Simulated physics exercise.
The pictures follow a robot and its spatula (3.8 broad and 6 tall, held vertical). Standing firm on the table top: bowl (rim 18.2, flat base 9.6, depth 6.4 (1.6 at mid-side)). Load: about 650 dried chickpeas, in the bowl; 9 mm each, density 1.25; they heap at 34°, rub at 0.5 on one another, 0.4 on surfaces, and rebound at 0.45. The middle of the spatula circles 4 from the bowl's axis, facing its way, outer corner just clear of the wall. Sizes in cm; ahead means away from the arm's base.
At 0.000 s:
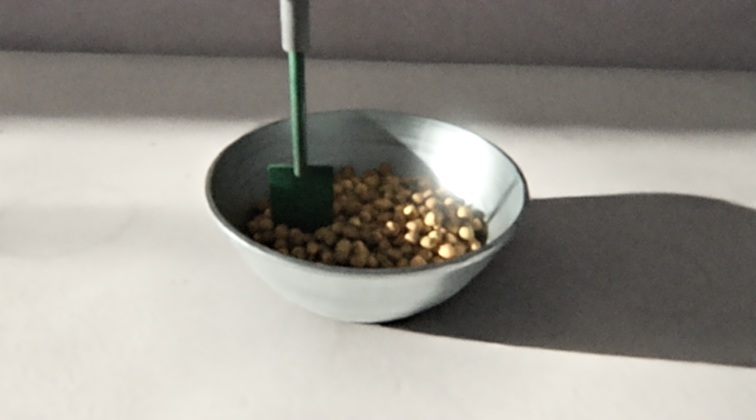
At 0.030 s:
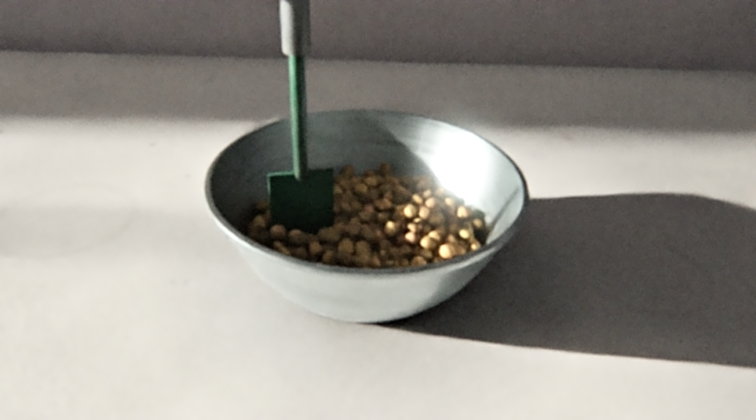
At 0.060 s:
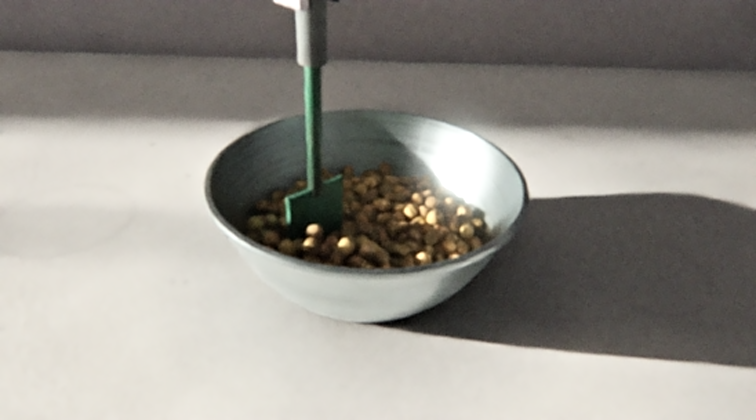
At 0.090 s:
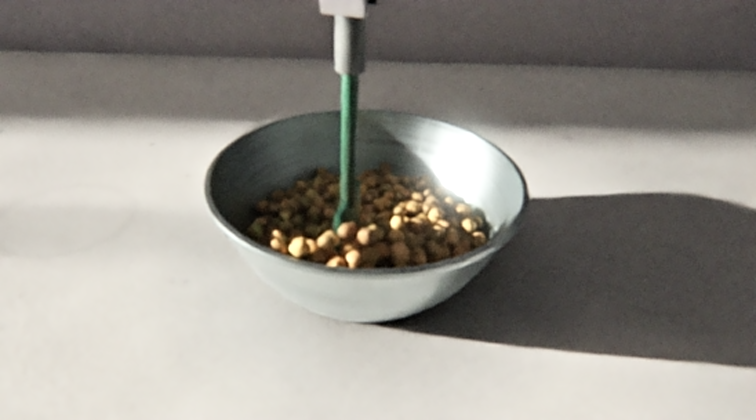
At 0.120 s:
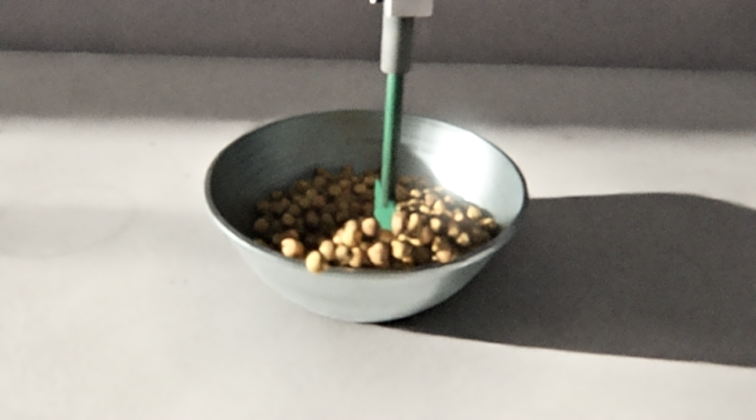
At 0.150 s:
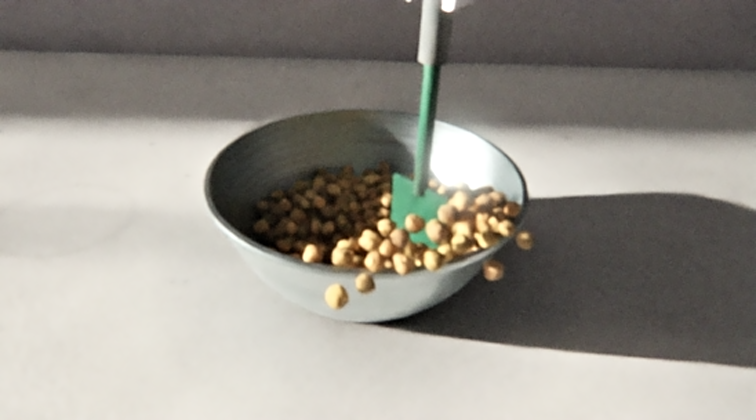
The clip opens on a green spatula held upright by a robot at the left side of a metal bowl of dried chickpeas. The spatula sweeps rightward through the bowl, turning as it goes and heaping chickpeas along the near side, and several tumble over the near and right rim.
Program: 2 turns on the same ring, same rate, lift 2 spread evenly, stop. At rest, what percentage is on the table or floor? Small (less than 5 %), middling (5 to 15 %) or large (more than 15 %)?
Answer: Large; more than 15 % of the dried chickpeas finish on the table or floor.
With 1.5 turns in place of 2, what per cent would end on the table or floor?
Then about 20 per cent.
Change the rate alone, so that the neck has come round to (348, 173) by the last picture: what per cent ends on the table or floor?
About 0 per cent.
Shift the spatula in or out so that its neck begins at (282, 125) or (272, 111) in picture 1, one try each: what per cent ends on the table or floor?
Some 20 and 10 per cent.
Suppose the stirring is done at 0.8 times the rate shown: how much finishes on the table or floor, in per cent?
About 10 per cent.
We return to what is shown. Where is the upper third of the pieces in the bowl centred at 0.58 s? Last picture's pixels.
At about (385, 224).
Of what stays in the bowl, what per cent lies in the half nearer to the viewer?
Roughly 50 per cent.
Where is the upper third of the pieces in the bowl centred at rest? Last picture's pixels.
Near (359, 225).
After 0.37 s, 1° round, highest piece 10 above the table; 537 in the bowl, 64 on the table or floor, 45 in flight or on the tool.
After 0.58 s, 226° round, highest piece 8 above the table; 505 in the bowl, 136 on the table or floor, 5 in flight or on the tool.
After 0.89 s, 0° round, highest piece 5 above the table; 503 in the bowl, 143 on the table or floor.
After 1.59 s, 0° round, highest piece 5 above the table; 503 in the bowl, 143 on the table or floor.
In the end, 503 in the bowl, 143 on the table or floor. That is 22 % on the table or floor.
